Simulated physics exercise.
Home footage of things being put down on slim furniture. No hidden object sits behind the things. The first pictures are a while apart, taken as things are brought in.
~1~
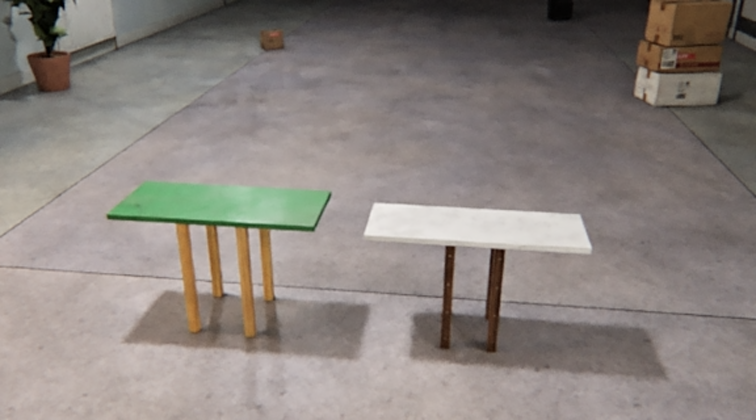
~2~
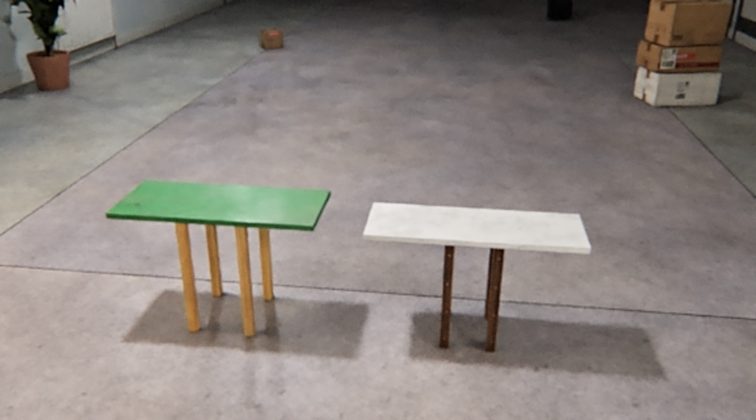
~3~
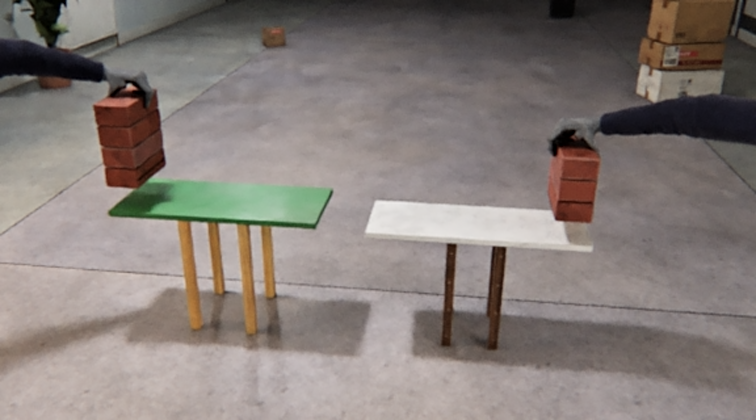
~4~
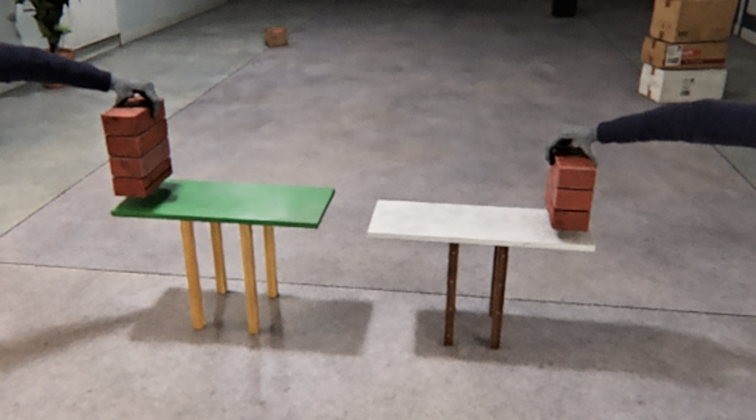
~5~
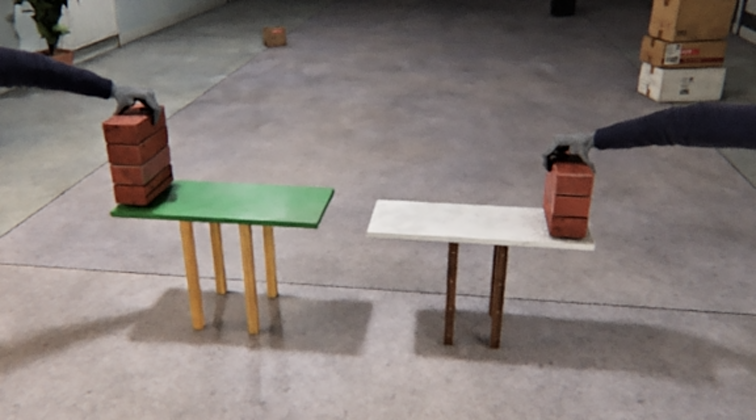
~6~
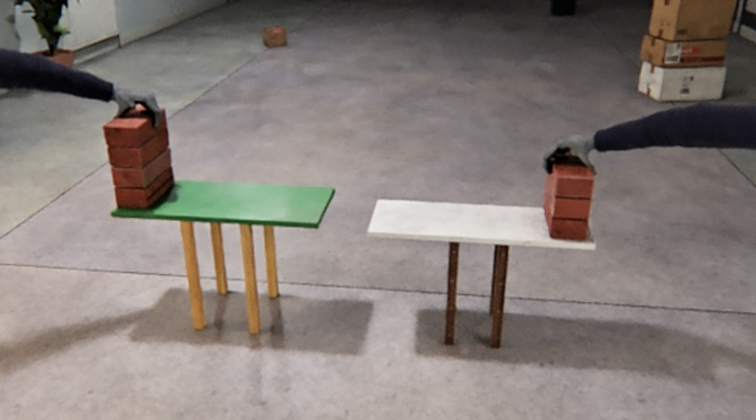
Two gloved hands lower stacks of red bricks onto the outer ends of green and white tables.
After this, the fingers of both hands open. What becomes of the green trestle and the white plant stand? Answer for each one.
As I see it, the green trestle will prove unstable here, the white plant stand will prove unstable here.
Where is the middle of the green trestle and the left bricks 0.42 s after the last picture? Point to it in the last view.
The green trestle at (191, 196), the left bricks at (101, 174).
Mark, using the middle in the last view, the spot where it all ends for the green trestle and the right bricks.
The first ends near (113, 228), the second near (721, 331).
Then, 0.42 s on from there, green trestle turned 16° from its first pose near (191, 196); white plant stand turned 19° from its first pose near (521, 223).
Then, 0.64 s on from there, green trestle turned 51° from its first pose near (125, 215); white plant stand turned 58° from its first pose near (597, 259).
Then, 0.80 s on from there, green trestle turned 69° from its first pose near (100, 223); white plant stand turned 61° from its first pose near (602, 256).
In the end, the green trestle tips up, near (113, 228); the white plant stand tips up, near (594, 259).
